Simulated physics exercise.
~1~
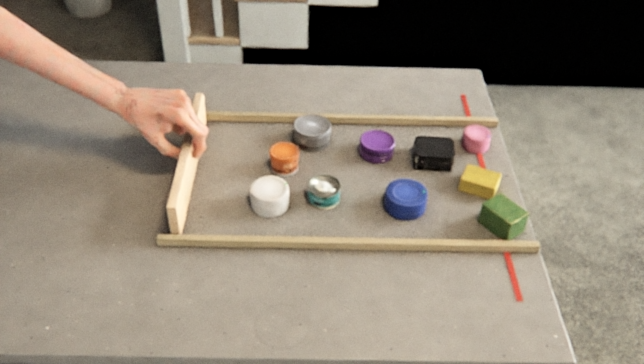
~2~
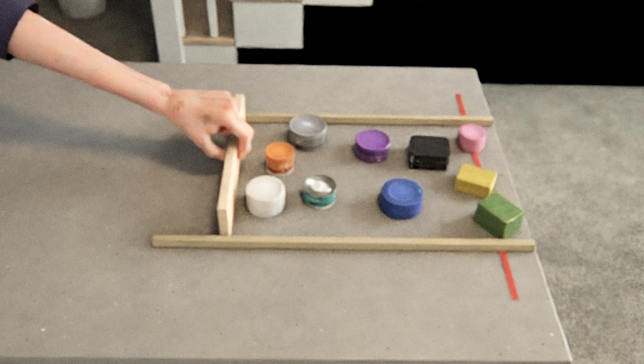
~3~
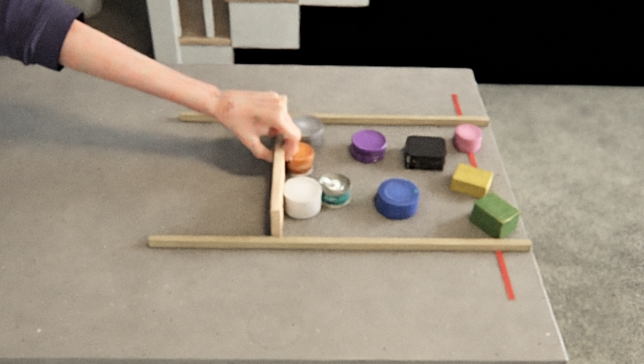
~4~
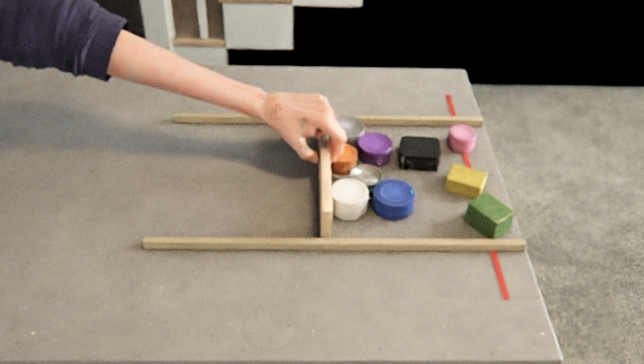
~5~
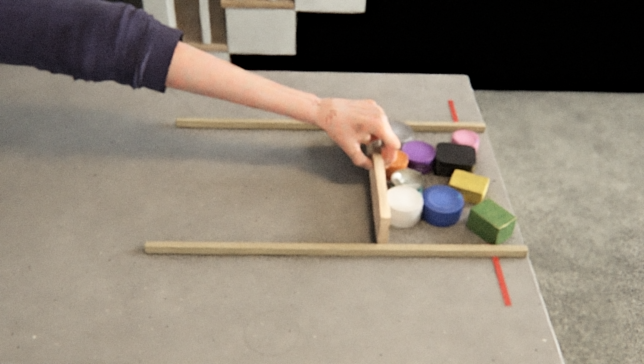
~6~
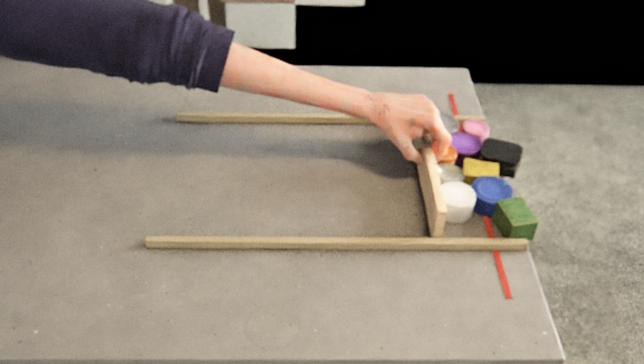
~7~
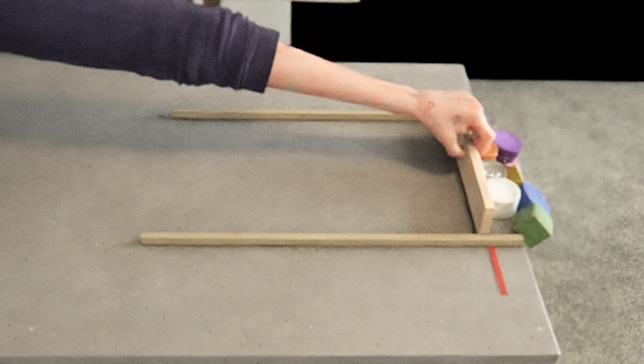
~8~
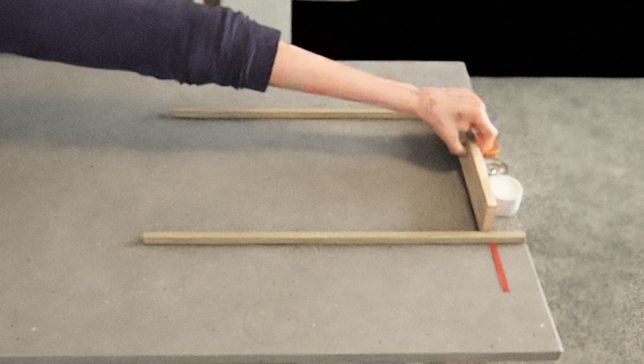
The video shows a hand sliding an upright wooden board rightward between two wooden strips on a gray table, gathering small colorful lids, tubs and blocks and pushing them past a red tape mark until most drop off the edge, leaving a white lid and a few others beside the board.
